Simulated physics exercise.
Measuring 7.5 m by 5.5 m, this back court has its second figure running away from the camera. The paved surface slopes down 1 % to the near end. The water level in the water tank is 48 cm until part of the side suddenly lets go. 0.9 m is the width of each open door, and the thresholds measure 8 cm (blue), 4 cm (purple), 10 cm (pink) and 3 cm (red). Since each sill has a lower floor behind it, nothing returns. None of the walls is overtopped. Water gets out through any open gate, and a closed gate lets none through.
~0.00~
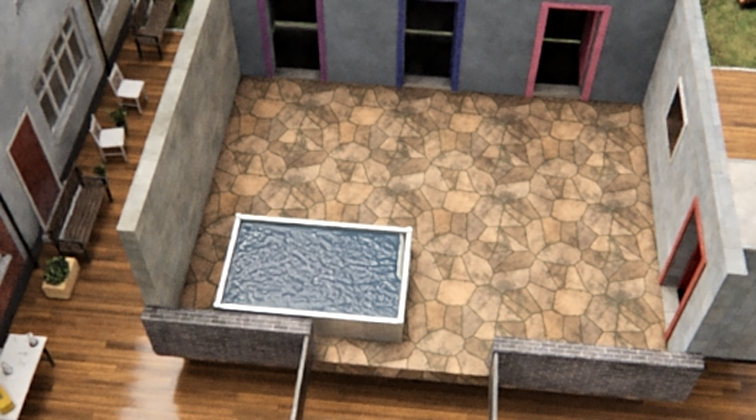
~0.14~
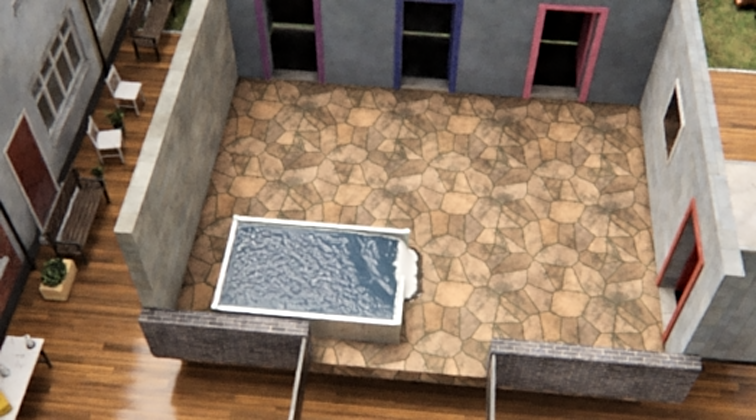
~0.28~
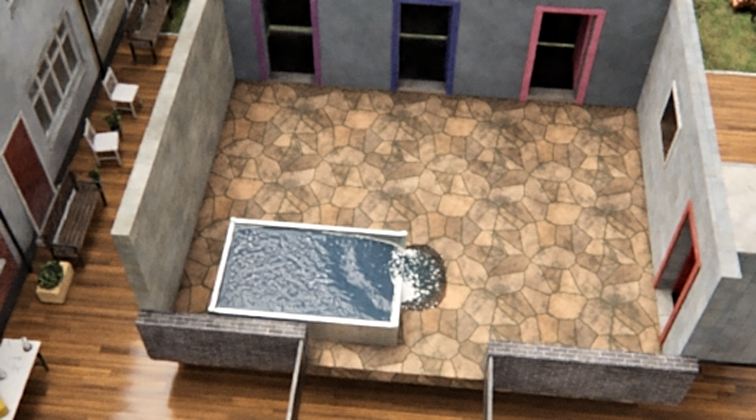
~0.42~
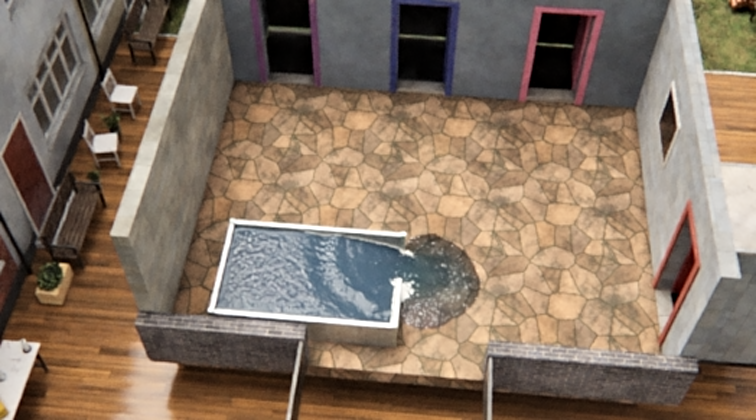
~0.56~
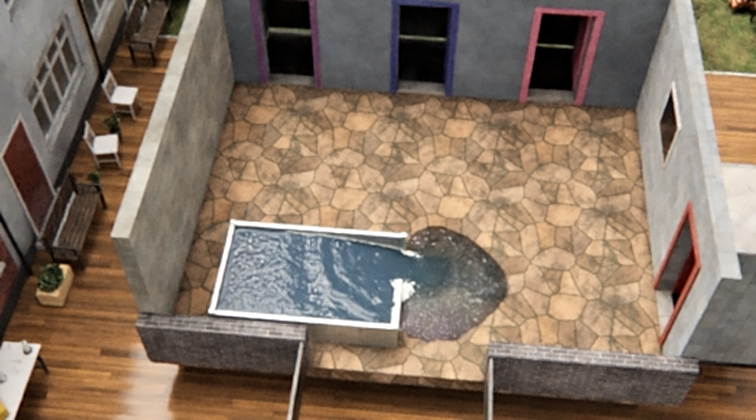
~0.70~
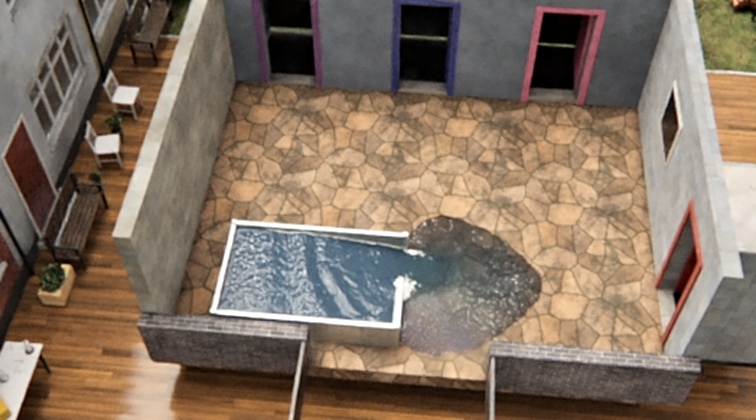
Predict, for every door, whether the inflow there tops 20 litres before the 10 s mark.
Prediction: At the blue door it falls short of 20 litres; at the purple door it falls short of 20 litres; at the pink door it falls short of 20 litres; at the red door it tops 20 litres.
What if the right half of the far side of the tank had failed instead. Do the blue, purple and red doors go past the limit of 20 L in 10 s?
Door by door - blue: Out of bounds, purple: Out of bounds, red: Within bounds.
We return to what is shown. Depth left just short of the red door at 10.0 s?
7.5 cm.
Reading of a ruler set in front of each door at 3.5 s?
Centimetres: Blue 0 / purple 0 / pink 0 / red 15.
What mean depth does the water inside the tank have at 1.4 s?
39 cm.
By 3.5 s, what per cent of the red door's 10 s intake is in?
Some 30 per cent by then.
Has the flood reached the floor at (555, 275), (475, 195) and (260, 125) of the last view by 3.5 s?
In turn: Flooded, under water, not reached.
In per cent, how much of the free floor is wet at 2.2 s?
I'd say around 35 %.
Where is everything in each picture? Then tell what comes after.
In the first frame, the water tank at (316, 269) is whole and still, 48 cm deep.
In the second frame, the front is at (412, 253), 0.4 m from the gap at (402, 269); 0.1 m2 of floor is under water; 48 cm left at the back of the water tank.
In the third frame, water pours out at (399, 272) and has run 0.7 m, to (441, 292); typically 7 cm deep outside, 48 cm at the water tank's back.
In the fourth frame, the front is at (471, 295), 1.2 m from the gap at (399, 273); 1.3 m2 of floor is under water; 48 cm left at the back of the water tank.
In the fifth frame, the front is at (503, 286), 1.6 m from the gap at (399, 273); 2.0 m2 of floor is under water; 48 cm left at the back of the water tank.
In the sixth frame, water pours out at (401, 272) and has run 2.1 m, to (535, 281); typically 3 cm deep outside, 48 cm at the water tank's back.
After 1.4 s water covers 25 % of the floor and is deepest (24 cm) near (413, 278); blue door not reached, purple door not reached, pink door not reached, red door not reached.
After 2.2 s water covers 35 % of the floor and is deepest (23 cm) near (414, 269); blue door not reached, purple door not reached, pink door not reached, red door 7 cm at the sill, 9 L in.
After 3.5 s water covers 45 % of the floor and is deepest (18 cm) near (661, 358); blue door not reached, purple door not reached, pink door not reached, red door 15 cm at the sill, 72 L in.
After 6.0 s water covers 45 % of the floor and is deepest (14 cm) near (414, 269); blue door not reached, purple door not reached, pink door 6 cm at the sill, 0 L in, red door 9 cm at the sill, 169 L in.
After 10.0 s water covers 75 % of the floor and is deepest (9 cm) near (564, 361); blue door 2 cm at the sill, 0 L in, purple door not reached, pink door 5 cm at the sill, 0 L in, red door 8 cm at the sill, 247 L in.
